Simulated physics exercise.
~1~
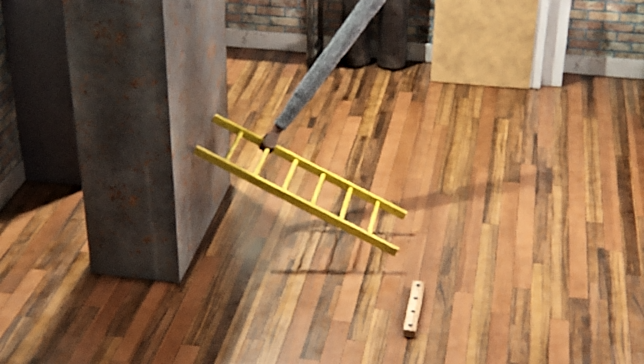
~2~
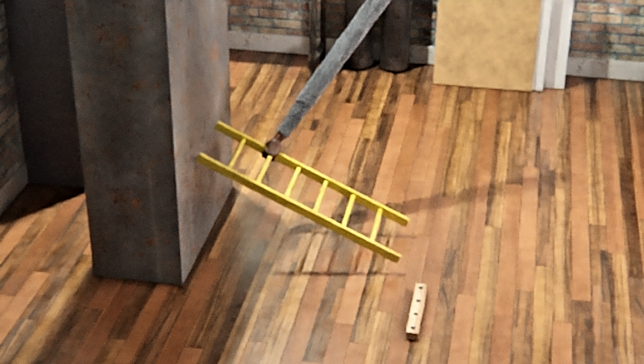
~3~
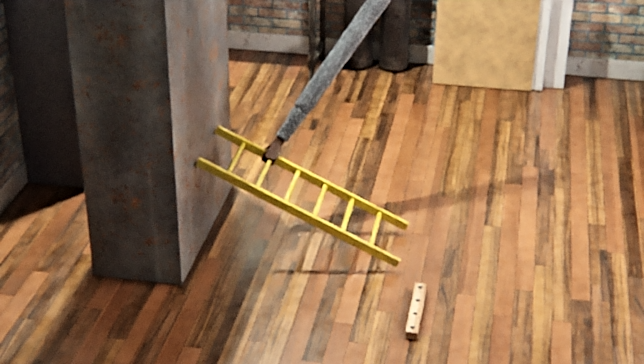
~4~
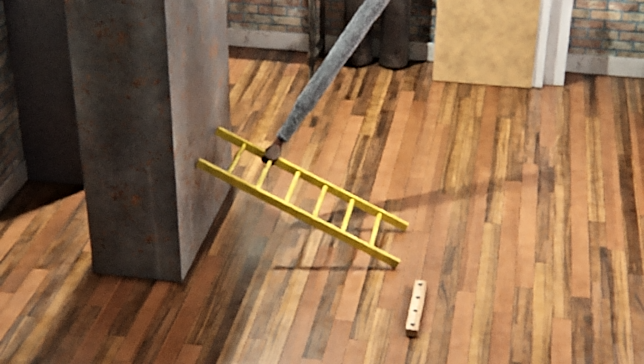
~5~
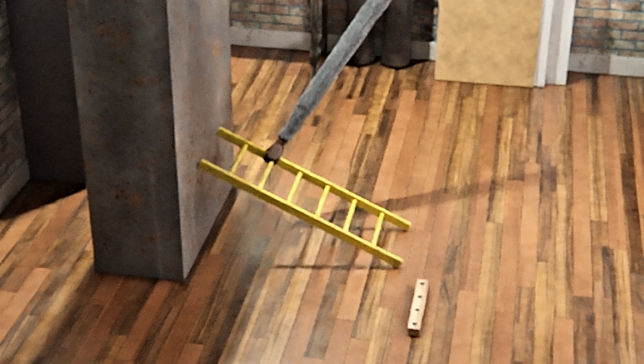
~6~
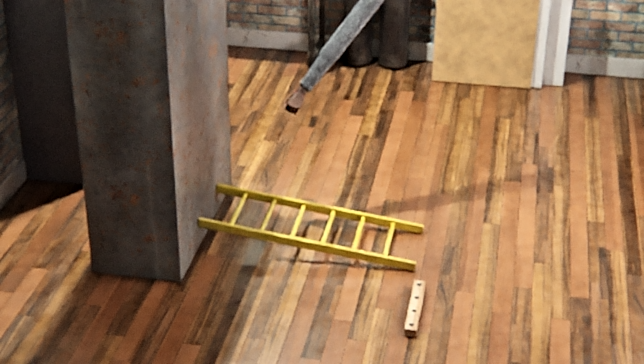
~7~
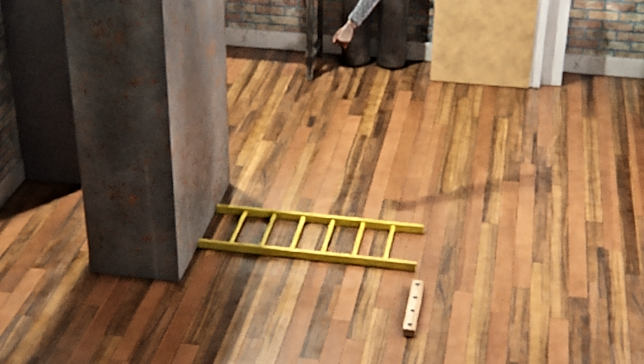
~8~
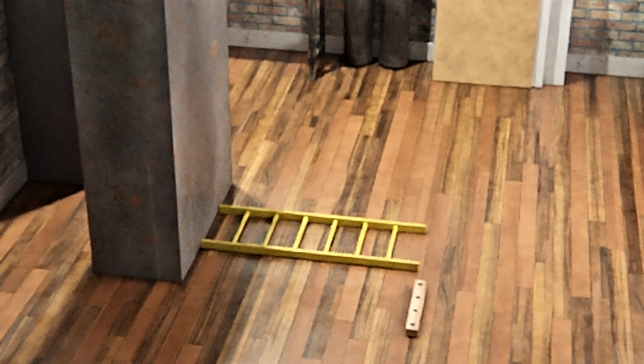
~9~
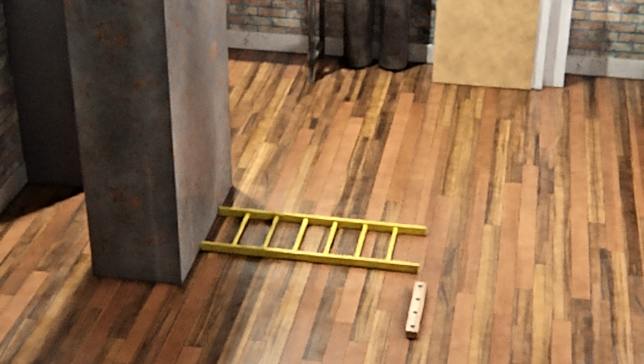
A yellow ladder, held at a slant by a hand reaching in from above, was lowered slightly beside a tall grey cupboard, but when the hand let go and drew away, it dropped and ended up lying flat on the wooden floor near a small batten.
